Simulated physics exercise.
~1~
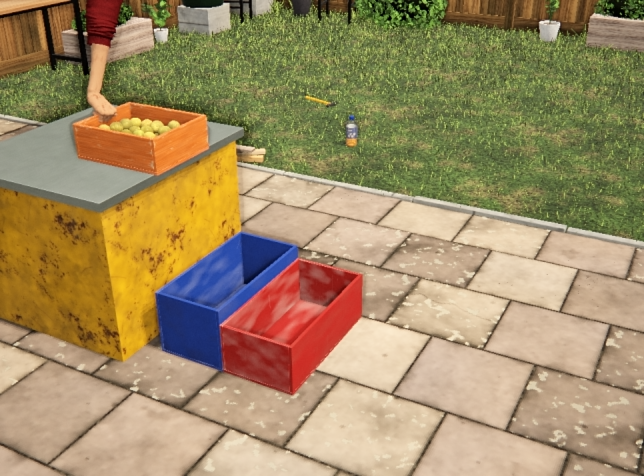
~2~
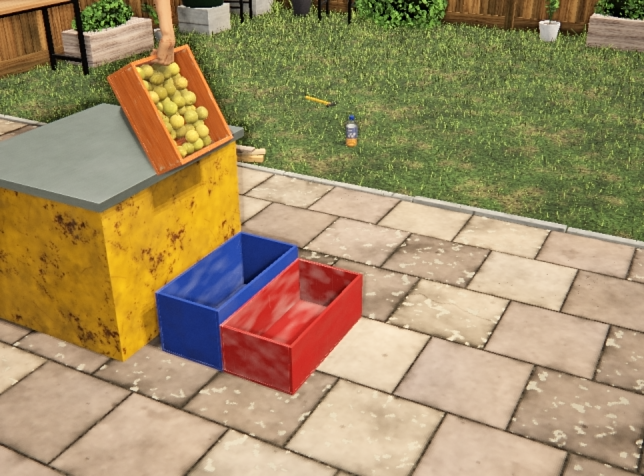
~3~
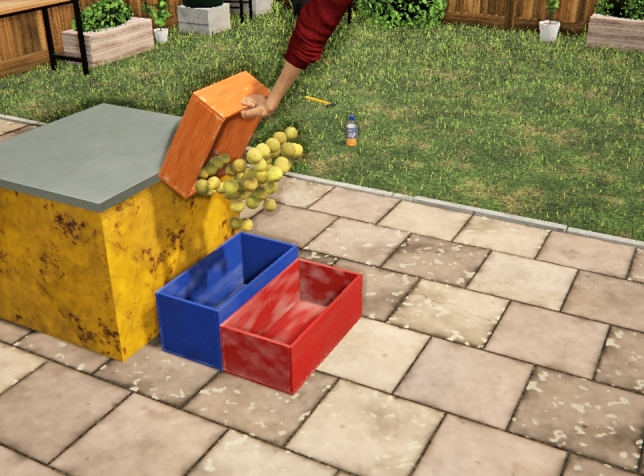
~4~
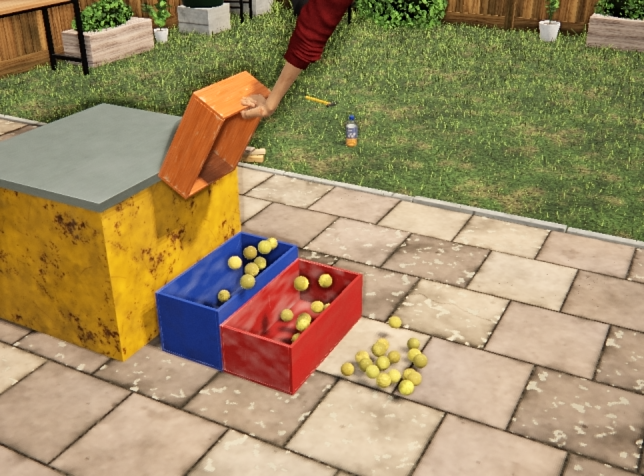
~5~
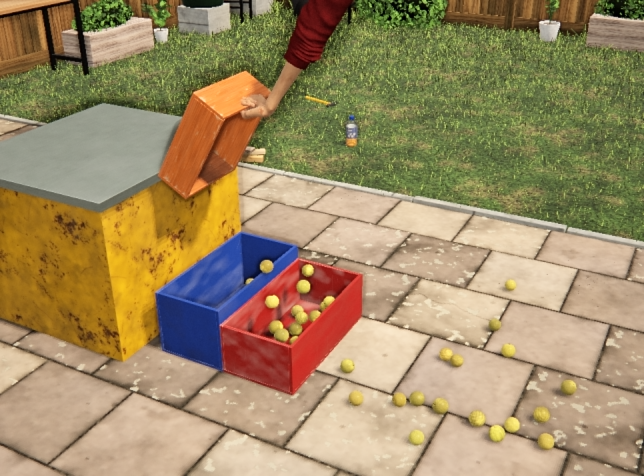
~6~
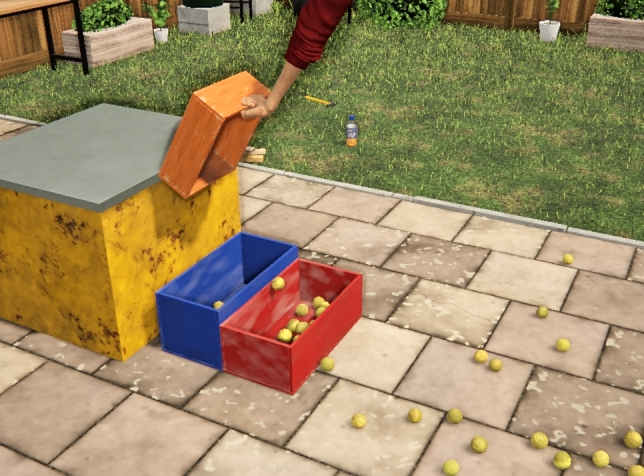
An arm in a red sleeve tipped an orange crate of small yellow apples off the right end of a bench, and they tumbled into the blue bin and red tub below, with some spilling past the tub and rolling away across the paving.
